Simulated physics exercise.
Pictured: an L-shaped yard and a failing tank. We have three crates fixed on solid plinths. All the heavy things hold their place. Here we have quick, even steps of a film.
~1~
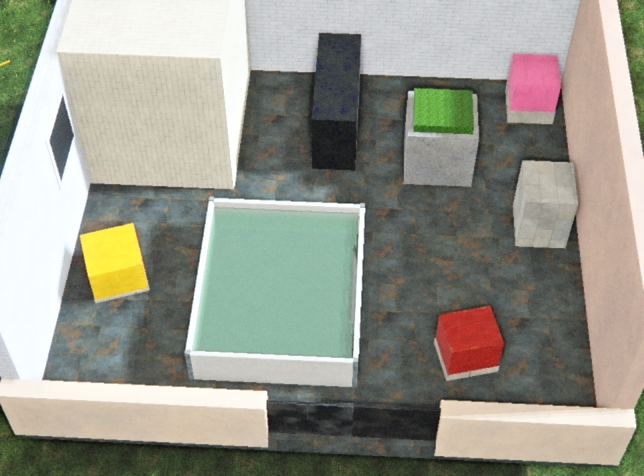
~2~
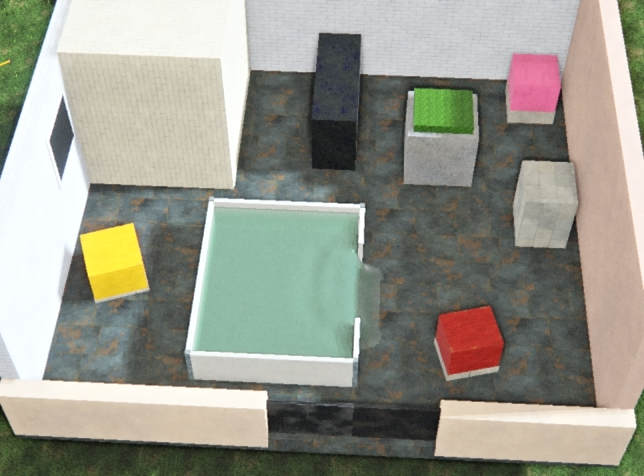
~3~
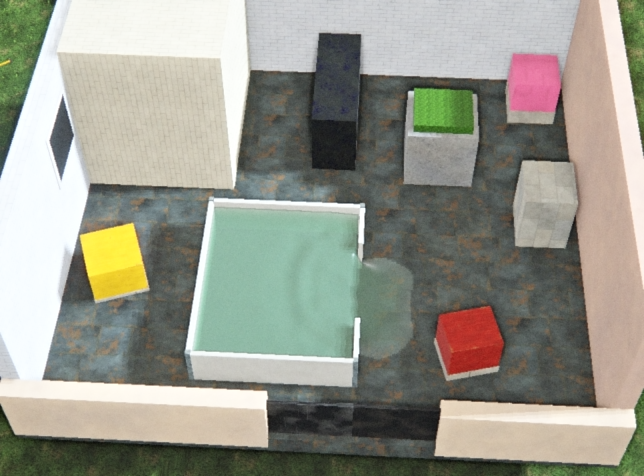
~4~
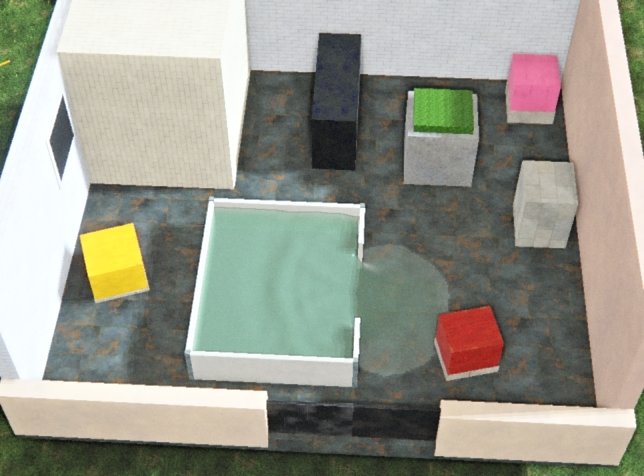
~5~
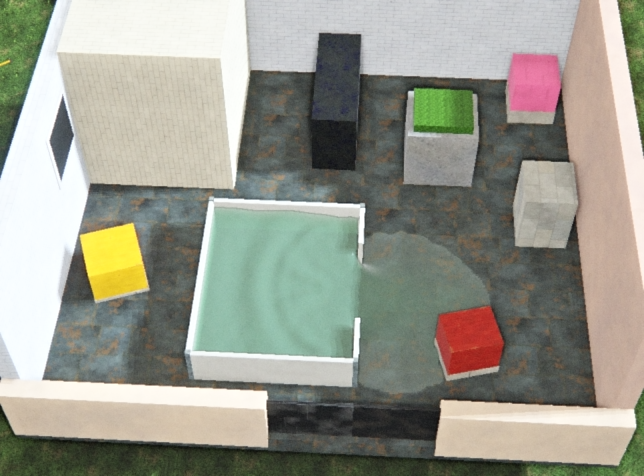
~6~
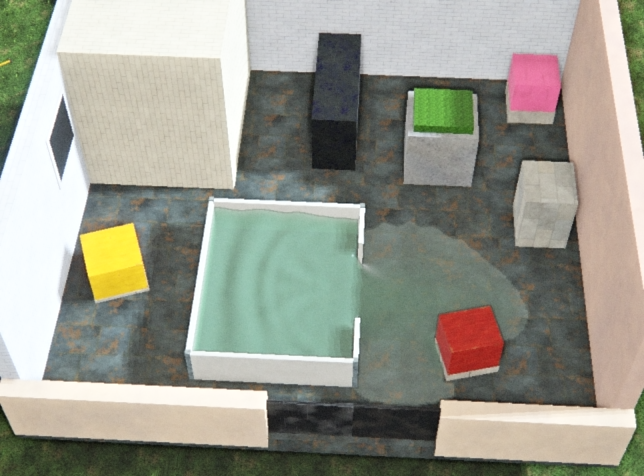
Pale green water in a white-walled square tank, still at first, bursts through a gap in the tank's right side and spreads across the floor in a widening, rounded sheet, reaching and surrounding the red block while ripples cross the tank. The walled yard, dark-floored and edged by grass, is seen from high above by a still camera. A yellow block sits left, a large cream block upper left, and black, green-topped, pink and grey blocks stand behind and right.
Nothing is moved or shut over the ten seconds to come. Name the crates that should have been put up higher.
In order: The yellow crate will be a wet one; the pink crate will be a dry one; the red crate will be a wet one.
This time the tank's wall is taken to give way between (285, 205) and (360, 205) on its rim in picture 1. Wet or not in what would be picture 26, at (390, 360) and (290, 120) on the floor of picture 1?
The first spot is unreached, the second submerged.
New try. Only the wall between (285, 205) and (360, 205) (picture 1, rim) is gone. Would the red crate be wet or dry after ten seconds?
The red crate is not reached.
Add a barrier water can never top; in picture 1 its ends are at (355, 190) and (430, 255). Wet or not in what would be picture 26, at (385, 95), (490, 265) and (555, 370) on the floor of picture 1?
The first point comes out unwetted, the next inundated, the last inundated.
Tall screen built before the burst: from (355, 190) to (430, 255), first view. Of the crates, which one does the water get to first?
The red-painted one.
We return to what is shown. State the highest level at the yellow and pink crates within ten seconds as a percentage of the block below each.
240 and 70 per cent, roughly.
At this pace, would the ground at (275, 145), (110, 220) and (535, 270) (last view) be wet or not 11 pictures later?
First spared, second spared, third inundated.
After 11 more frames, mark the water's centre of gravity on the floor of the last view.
That comes out near (359, 304).
A moment on, water covers 20 % of the floor; the yellow crate not reached, the pink crate not reached, the red crate water round its plinth.
Next, water covers 35 % of the floor; the yellow crate not reached, the pink crate not reached, the red crate water round its plinth.
Then, water covers 45 % of the floor; the yellow crate not reached, the pink crate water round its plinth, the red crate water round its plinth.
Later, water covers 70 % of the floor; the yellow crate not reached, the pink crate water round its plinth, the red crate water round its plinth.
In the end, water covers 95 % of the floor; the yellow crate was topped, the pink crate stayed above the water, the red crate was topped.
